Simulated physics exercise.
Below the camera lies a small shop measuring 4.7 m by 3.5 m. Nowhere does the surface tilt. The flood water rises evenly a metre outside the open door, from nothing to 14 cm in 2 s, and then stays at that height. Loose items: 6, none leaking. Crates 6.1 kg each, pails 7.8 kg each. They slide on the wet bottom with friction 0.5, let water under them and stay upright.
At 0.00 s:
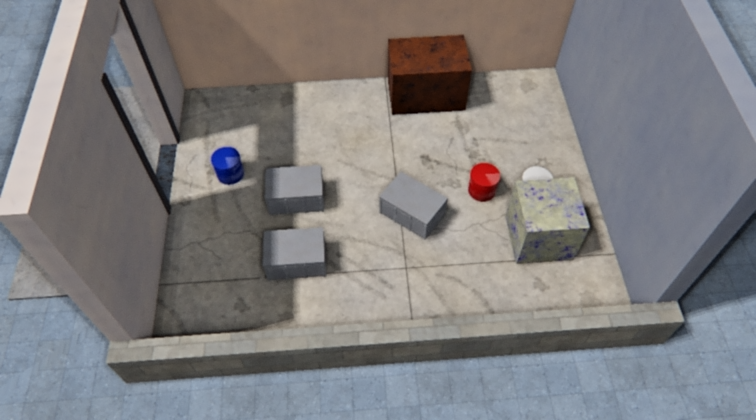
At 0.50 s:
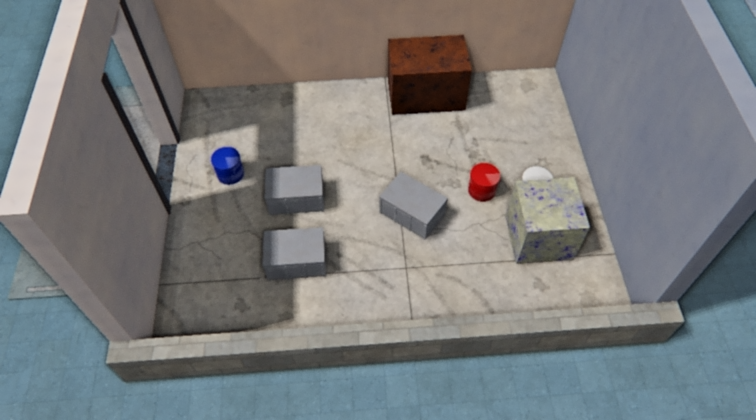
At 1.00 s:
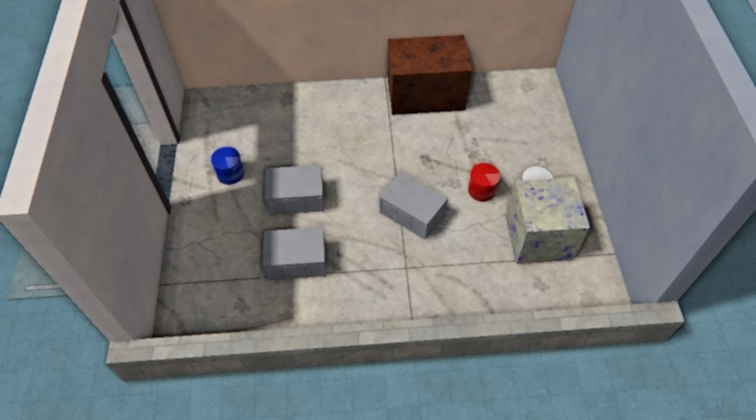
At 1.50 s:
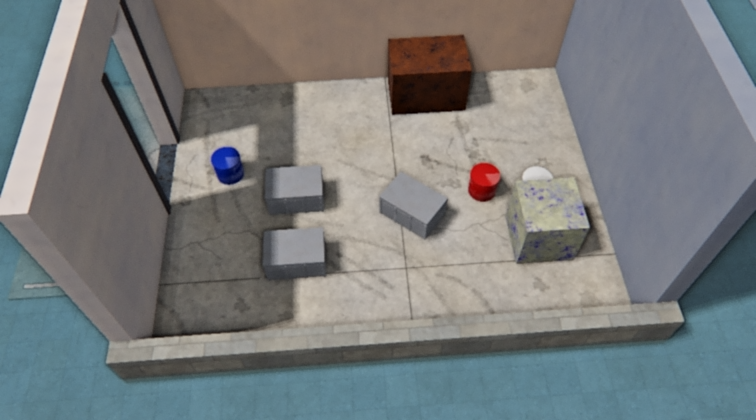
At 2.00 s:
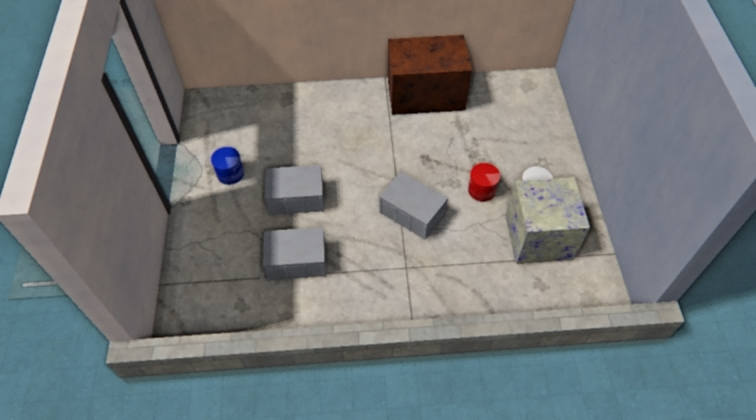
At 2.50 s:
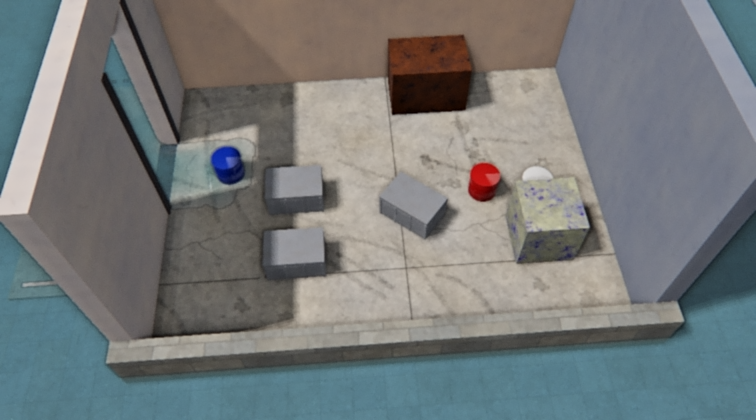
A small walled room held boxes and two pails as water covered the ground outside, then seeped in through the left doorway around the blue pail, while none of the things inside moved.
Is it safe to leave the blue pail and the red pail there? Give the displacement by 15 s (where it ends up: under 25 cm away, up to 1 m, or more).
By the end, the blue pail has crept a modest distance and the red pail has hardly budged.
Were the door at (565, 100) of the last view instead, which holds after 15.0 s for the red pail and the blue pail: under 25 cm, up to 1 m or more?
The red pail hardly moves at all and the blue pail hardly moves at all.
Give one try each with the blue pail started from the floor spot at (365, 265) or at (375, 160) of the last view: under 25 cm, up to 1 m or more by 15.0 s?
I'd expect it to remain in place the first time and to remain in place the second time.
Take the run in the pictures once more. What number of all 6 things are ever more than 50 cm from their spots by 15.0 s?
That comes to 3.
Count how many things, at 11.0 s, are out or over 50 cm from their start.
I make it 2 by then.
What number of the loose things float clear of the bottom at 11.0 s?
Just then, the number is 3.
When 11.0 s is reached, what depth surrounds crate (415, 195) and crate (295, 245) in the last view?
Roughly 5 and 6 cm.
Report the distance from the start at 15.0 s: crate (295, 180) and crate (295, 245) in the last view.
Shifts: 140 cm / 300 cm.
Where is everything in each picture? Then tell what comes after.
In the first frame, the blue pail at (225, 158) rests on the ground; the red pail at (485, 174) rests on the ground; water covers 0.0 m2; 0 of 6 have shifted.
In the second frame, the blue pail at (225, 158), on the bottom; the red pail at (485, 174) rests on the ground; water covers 0.0 m2; 0 of 6 have shifted.
In the third frame, the blue pail at (225, 158) rests on the ground; the red pail at (485, 174) rests on the ground; 0.0 m2 under water; 0 of 6 have shifted.
In the fourth frame, the blue pail at (225, 158) rests on the ground; the red pail at (485, 174) rests on the ground; 0.0 m2 under water; 0 of 6 have shifted.
In the fifth frame, the blue pail at (225, 158) rests on the ground; the red pail at (485, 174) rests on the ground; water covers 0.2 m2; 0 of 6 have shifted.
In the sixth frame, the blue pail at (226, 158) rests on the ground; the red pail at (485, 174), on the bottom; 0.6 m2 under water; 0 of 6 have shifted.
After 3.5 s the blue pail is near (258, 158), 0.4 m from its start, aground; the red pail is near (485, 174), 0.0 m from its start, aground; 0 afloat.
After 6.8 s the blue pail is near (270, 157), 0.5 m from its start, aground; the red pail is near (485, 174), 0.0 m from its start, aground; 2 afloat.
After 11.0 s the blue pail is near (270, 157), 0.5 m from its start, aground; the red pail is near (485, 174), 0.0 m from its start, aground; 3 afloat.
After 15.0 s the blue pail is near (270, 157), 0.5 m from its start, aground; the red pail is near (485, 174), 0.0 m from its start, aground; 3 afloat.
